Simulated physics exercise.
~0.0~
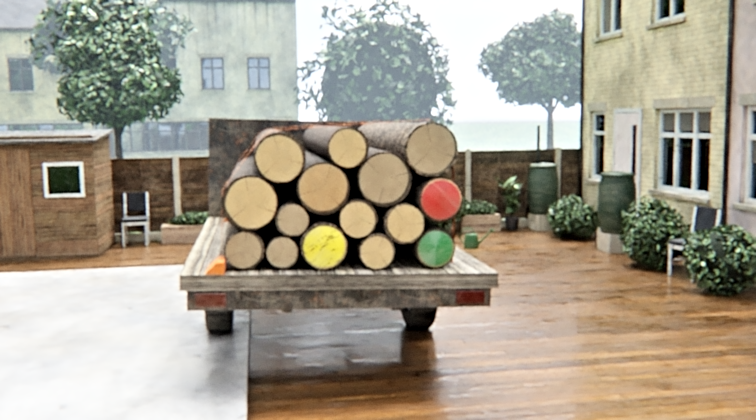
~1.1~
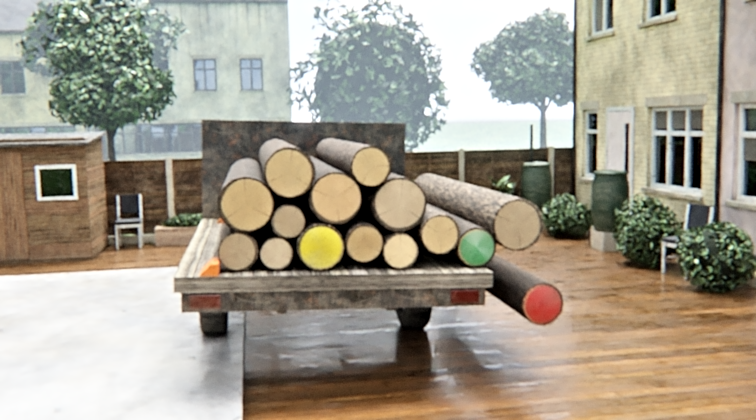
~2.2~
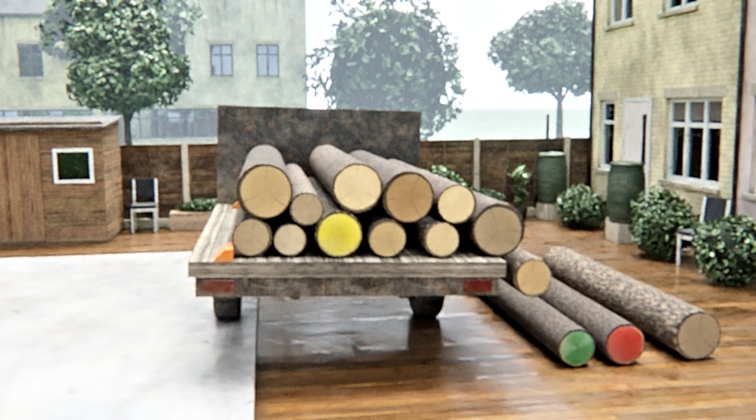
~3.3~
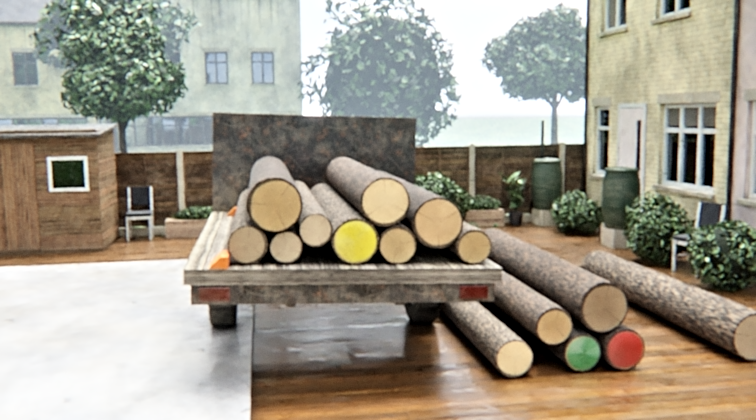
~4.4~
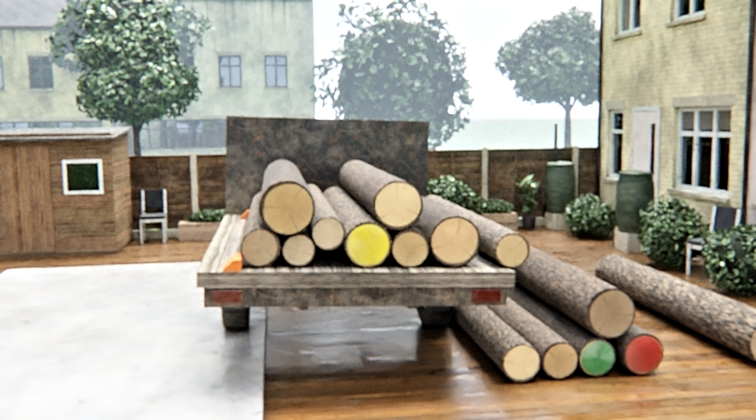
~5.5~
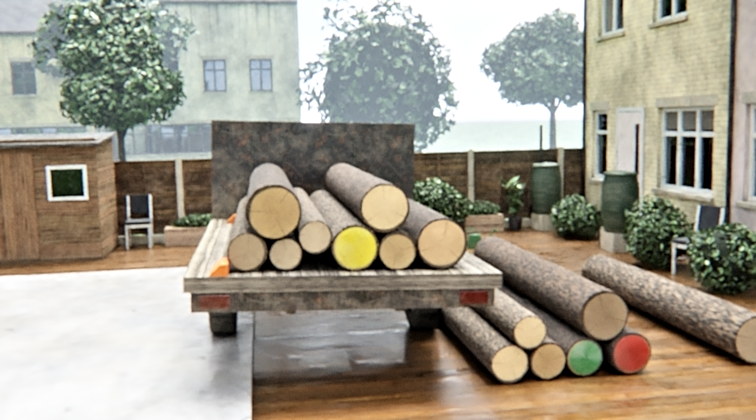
In the video, a stack of logs on a flatbed trailer in a yard collapses to the right, the red-ended log dropping off before the green-ended one, and several logs come to rest on the wet ground while the yellow-ended log stays aboard with others.
